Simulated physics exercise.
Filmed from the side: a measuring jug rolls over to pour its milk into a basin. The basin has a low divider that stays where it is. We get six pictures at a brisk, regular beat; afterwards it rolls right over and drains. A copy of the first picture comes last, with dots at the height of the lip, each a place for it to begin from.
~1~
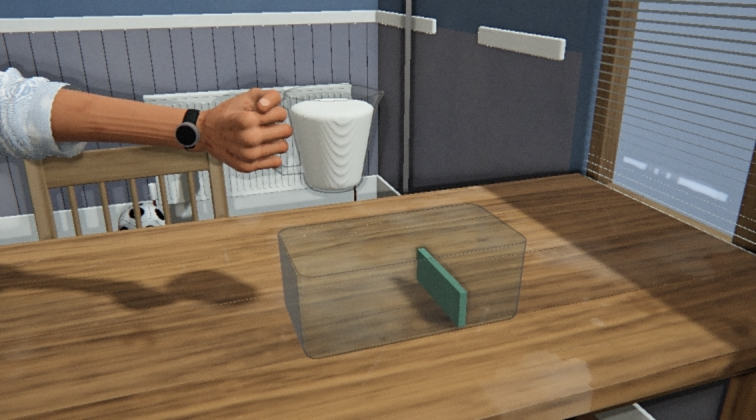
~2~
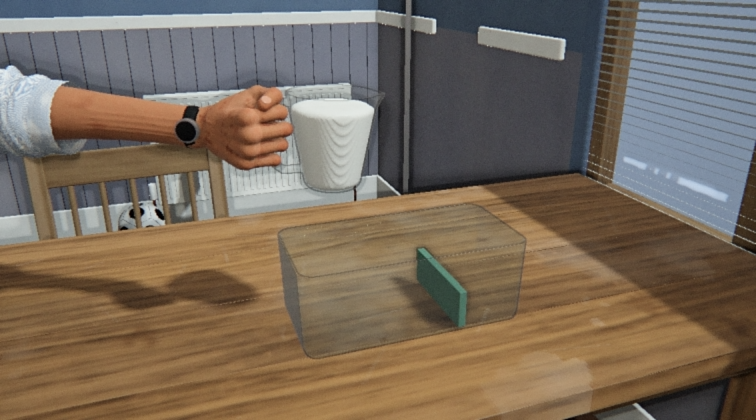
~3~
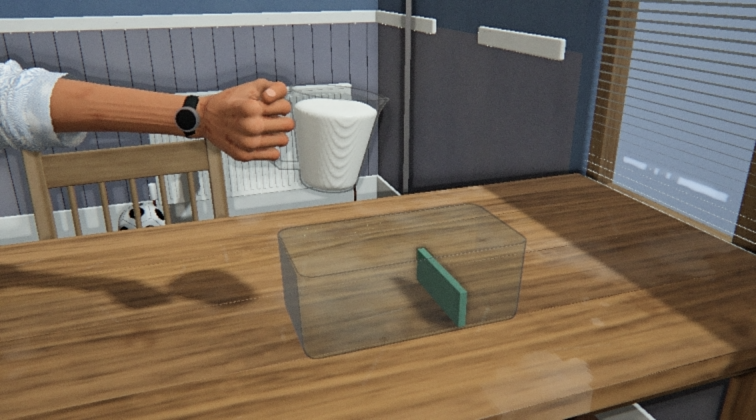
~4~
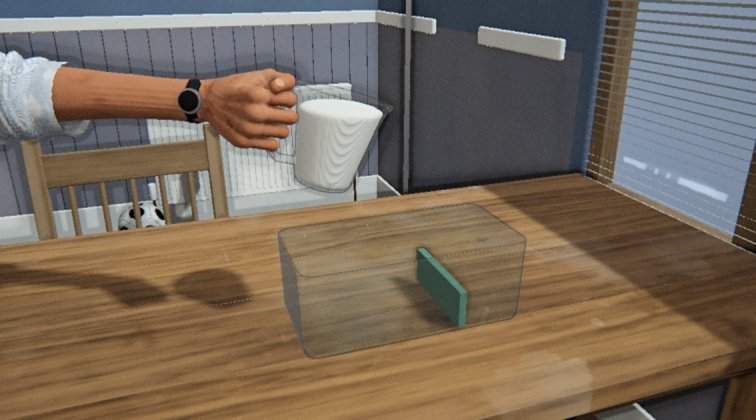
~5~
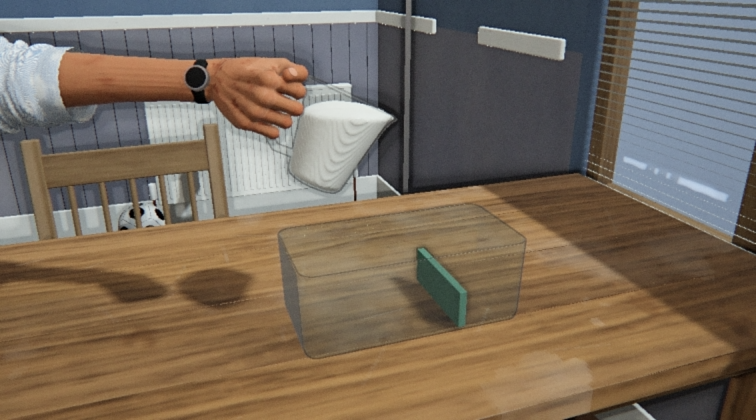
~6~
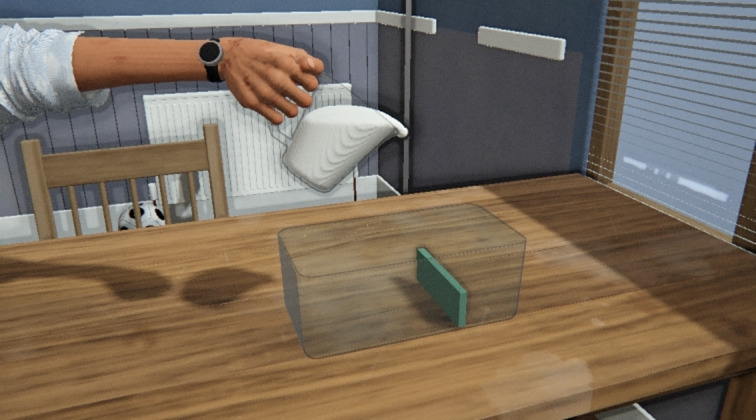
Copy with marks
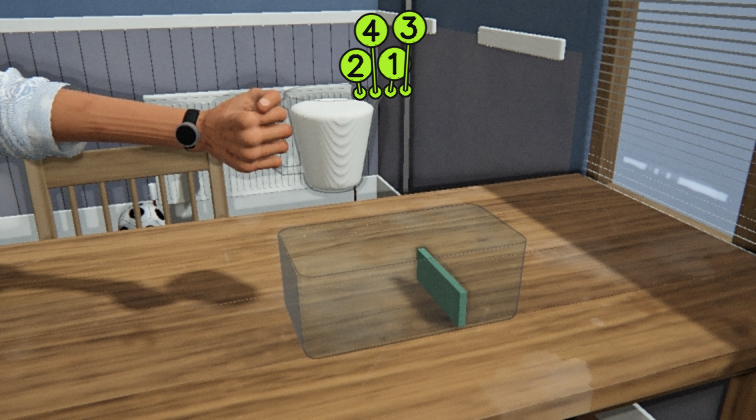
A hand with a dark watch holds a clear jug of white milk above a wooden table, seen from the side in a blue-grey panelled room with a window at right. Below it sits a transparent basin with an upright green wall inside, a chair and a football behind at left. The arm rises slightly and tilts the jug rightward, slowly then further, until milk edges over its lip, the camera still.
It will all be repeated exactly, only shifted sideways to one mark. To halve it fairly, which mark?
Choose 3.
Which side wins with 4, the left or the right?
The left side.
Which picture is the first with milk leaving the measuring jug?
In picture 6.
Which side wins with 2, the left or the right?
The left one.
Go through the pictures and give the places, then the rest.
Upright, lip at (381, 91); basin from (303, 357) to (515, 314); top of the wall at (440, 269); nothing has left yet.
Upright, lip at (383, 93); nothing has left yet.
Tipped about 7°, lip at (386, 98); nothing has left yet.
Tipped about 16°, lip at (391, 106); nothing has left yet.
Tipped about 27°, lip at (394, 118); nothing has left yet.
Tipped about 40°, lip at (396, 132); milk is over the lip, down to (400, 134).
On the marked copy, 1 at (390, 91); 2 at (359, 93); 3 at (405, 90); 4 at (375, 92).
With 1, about 74 % ends left of the wall and 24 % right of it; 3 % is lost outside.
With 2, about 93 % ends left of the wall and 4 % right of it; 3 % is lost outside.
With 3, about 51 % ends left of the wall and 46 % right of it.
With 4, about 84 % ends left of the wall and 10 % right of it; 6 % is lost outside.
